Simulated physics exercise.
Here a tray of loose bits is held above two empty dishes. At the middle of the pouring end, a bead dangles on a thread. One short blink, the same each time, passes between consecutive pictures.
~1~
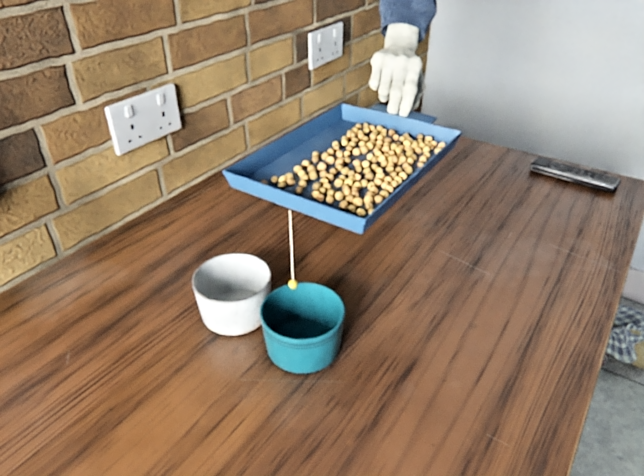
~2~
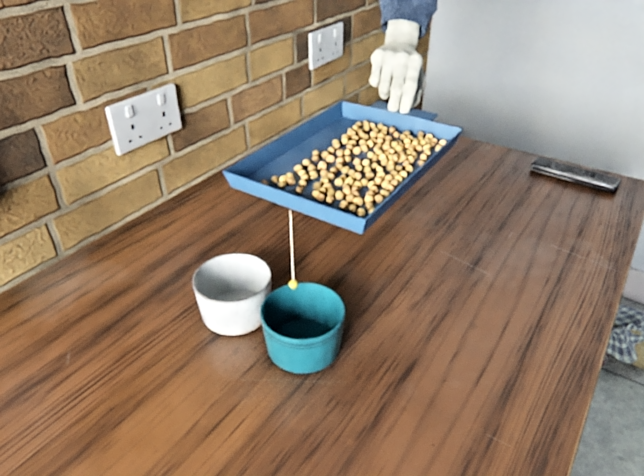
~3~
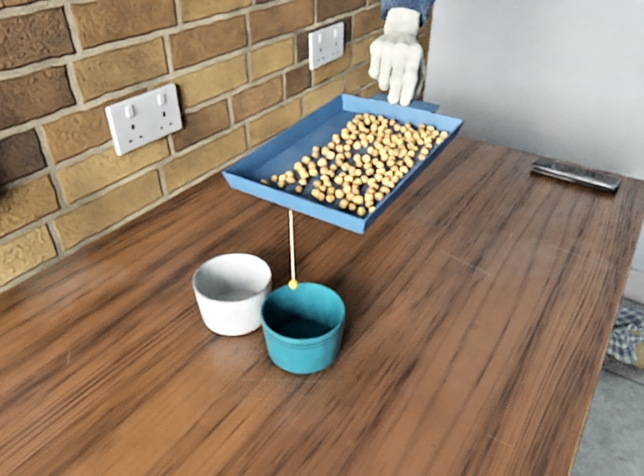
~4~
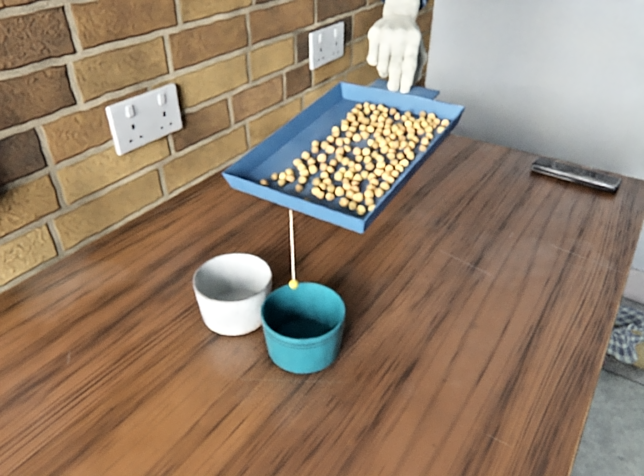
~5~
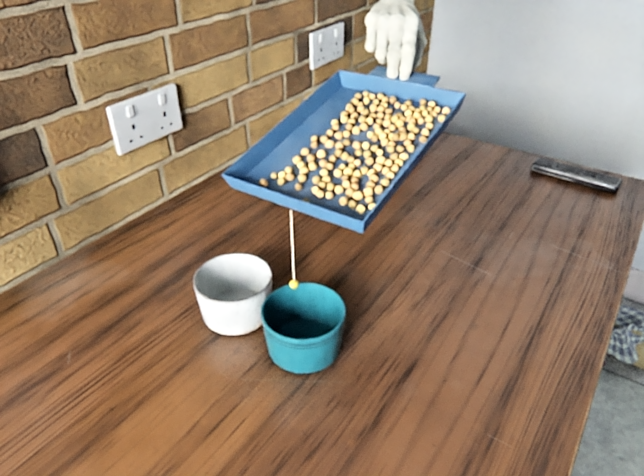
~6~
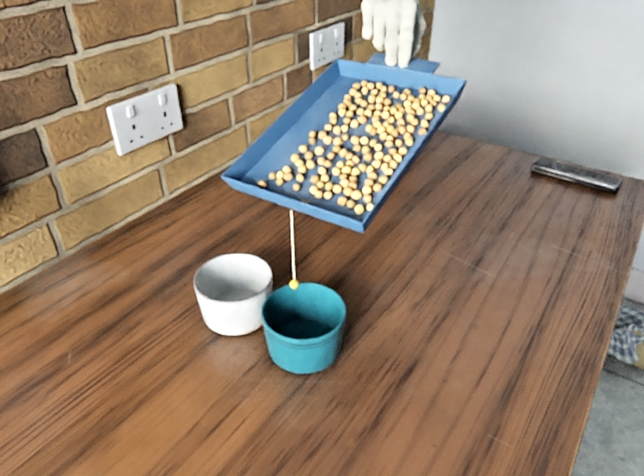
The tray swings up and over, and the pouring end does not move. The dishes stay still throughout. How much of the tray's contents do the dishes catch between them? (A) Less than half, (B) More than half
(A) Less than half.
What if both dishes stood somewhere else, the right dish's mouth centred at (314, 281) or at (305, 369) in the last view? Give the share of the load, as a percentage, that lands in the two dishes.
Respectively 0 percent and 70 percent.
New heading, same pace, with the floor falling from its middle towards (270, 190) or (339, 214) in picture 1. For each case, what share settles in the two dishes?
Shares, approx.: 70 %, then 30 %.
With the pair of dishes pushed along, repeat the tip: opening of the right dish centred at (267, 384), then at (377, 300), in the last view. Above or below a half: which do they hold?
The dishes end up with the lesser share in the first try and the lesser share in the second.
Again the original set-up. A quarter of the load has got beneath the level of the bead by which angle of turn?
Near 100 degrees.
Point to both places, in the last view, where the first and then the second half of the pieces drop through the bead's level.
Initially about (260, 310); subsequently about (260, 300).
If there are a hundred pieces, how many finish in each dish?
Left dish around 20 percent; right dish around 20 percent.
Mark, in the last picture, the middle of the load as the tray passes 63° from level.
The load's middle is around (300, 181).
Just after the last frame, tray tipped steeply; almost all on the tray; about a tenth in the air.
A moment on, tray tipped past a quarter turn; roughly a quarter on the tray; about a tenth in the right dish; about a tenth in the left dish; roughly a quarter outside both; roughly a third in the air.
Further on, tray tipped past a quarter turn; roughly a quarter in the right dish; roughly a quarter in the left dish; roughly two thirds outside both.
When it is over, tray tipped past a quarter turn; roughly a quarter in the right dish; roughly a quarter in the left dish; roughly two thirds outside both.
